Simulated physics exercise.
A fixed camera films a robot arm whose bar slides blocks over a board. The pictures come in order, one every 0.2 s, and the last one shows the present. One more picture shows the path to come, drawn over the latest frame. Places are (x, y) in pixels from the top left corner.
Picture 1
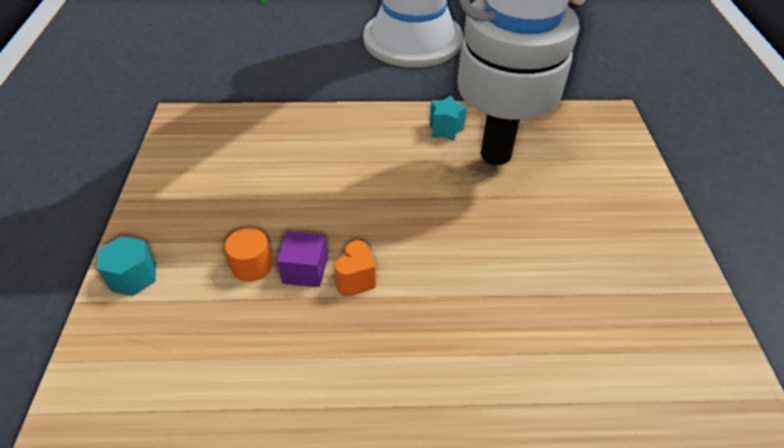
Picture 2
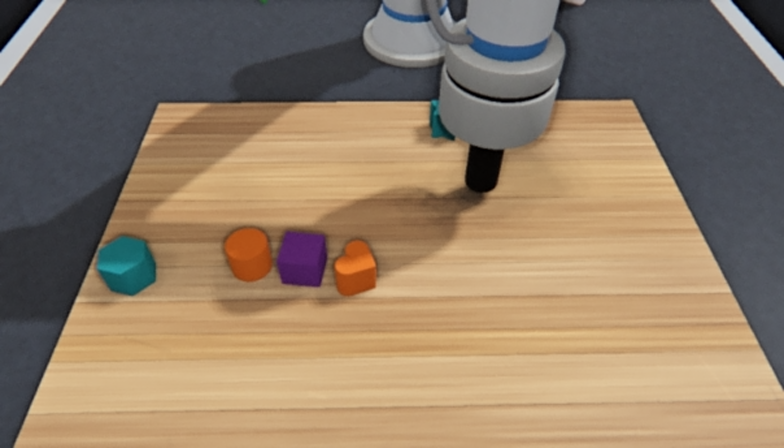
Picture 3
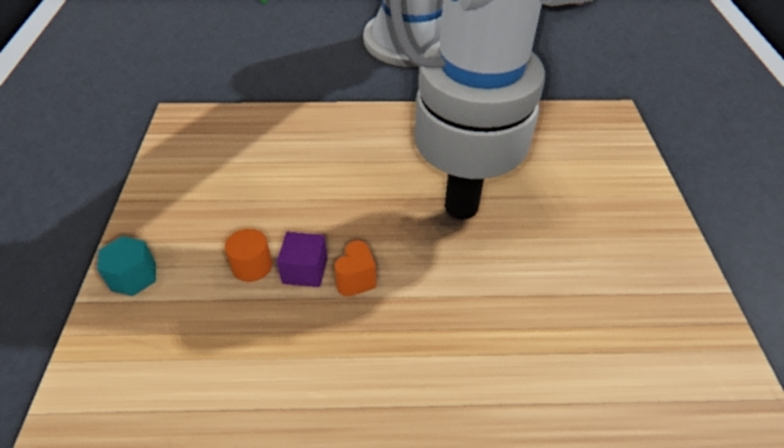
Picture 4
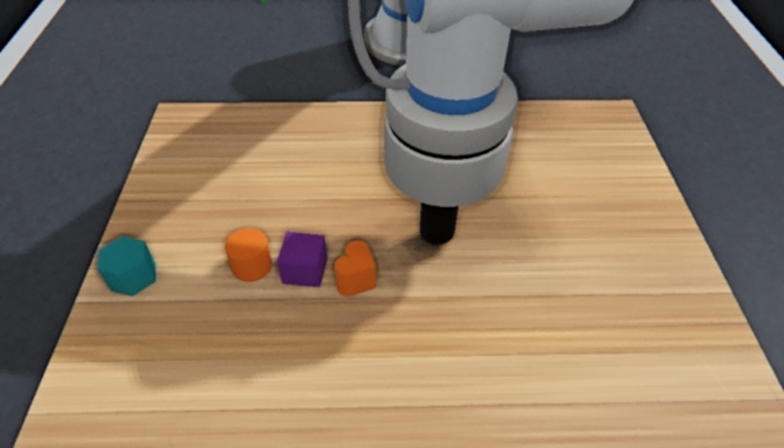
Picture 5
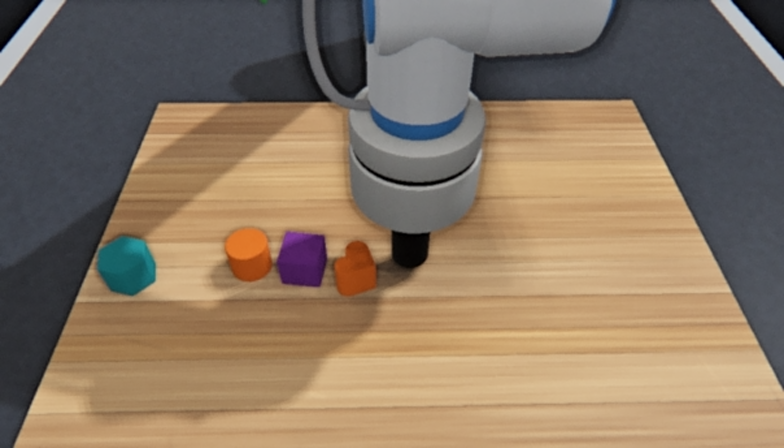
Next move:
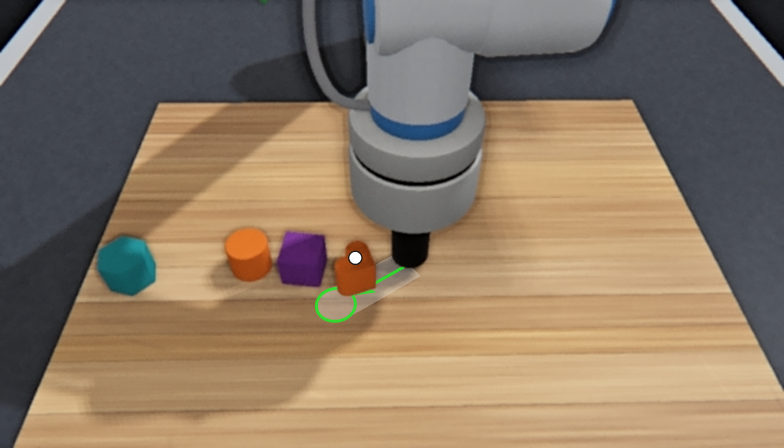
To begin with, a robot arm holds a black bar near a teal star at the back of a wooden board, with a teal block, orange cylinder, purple block and orange heart to the left. The arm then moves steadily forward and left until the bar is beside the heart, and the blocks stay still.
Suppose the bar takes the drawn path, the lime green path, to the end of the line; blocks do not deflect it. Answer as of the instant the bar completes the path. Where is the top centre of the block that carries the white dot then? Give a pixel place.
For the centre of its top, I'd go with (295, 280).
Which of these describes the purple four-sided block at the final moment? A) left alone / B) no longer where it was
B - no longer where it was.
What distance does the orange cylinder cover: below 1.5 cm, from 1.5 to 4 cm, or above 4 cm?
Shift of under 1.5 cm.
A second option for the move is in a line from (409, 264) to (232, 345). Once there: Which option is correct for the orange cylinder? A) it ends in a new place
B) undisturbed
The correct letter is A.
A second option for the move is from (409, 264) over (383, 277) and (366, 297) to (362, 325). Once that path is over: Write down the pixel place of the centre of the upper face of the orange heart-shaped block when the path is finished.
At the end it should sit near (328, 271).
The line goes straight from (409, 264) to (336, 305); the dot is on the orange heart-shaped block.
What follows on the original path. Halfway along, bar (373, 275); orange heart-shaped block (336, 264), turned 15° clockwise.
At the end, bar (335, 296); orange cylinder unmoved; purple four-sided block (290, 249), turned 40° clockwise; orange heart-shaped block (295, 280), turned 35° clockwise.
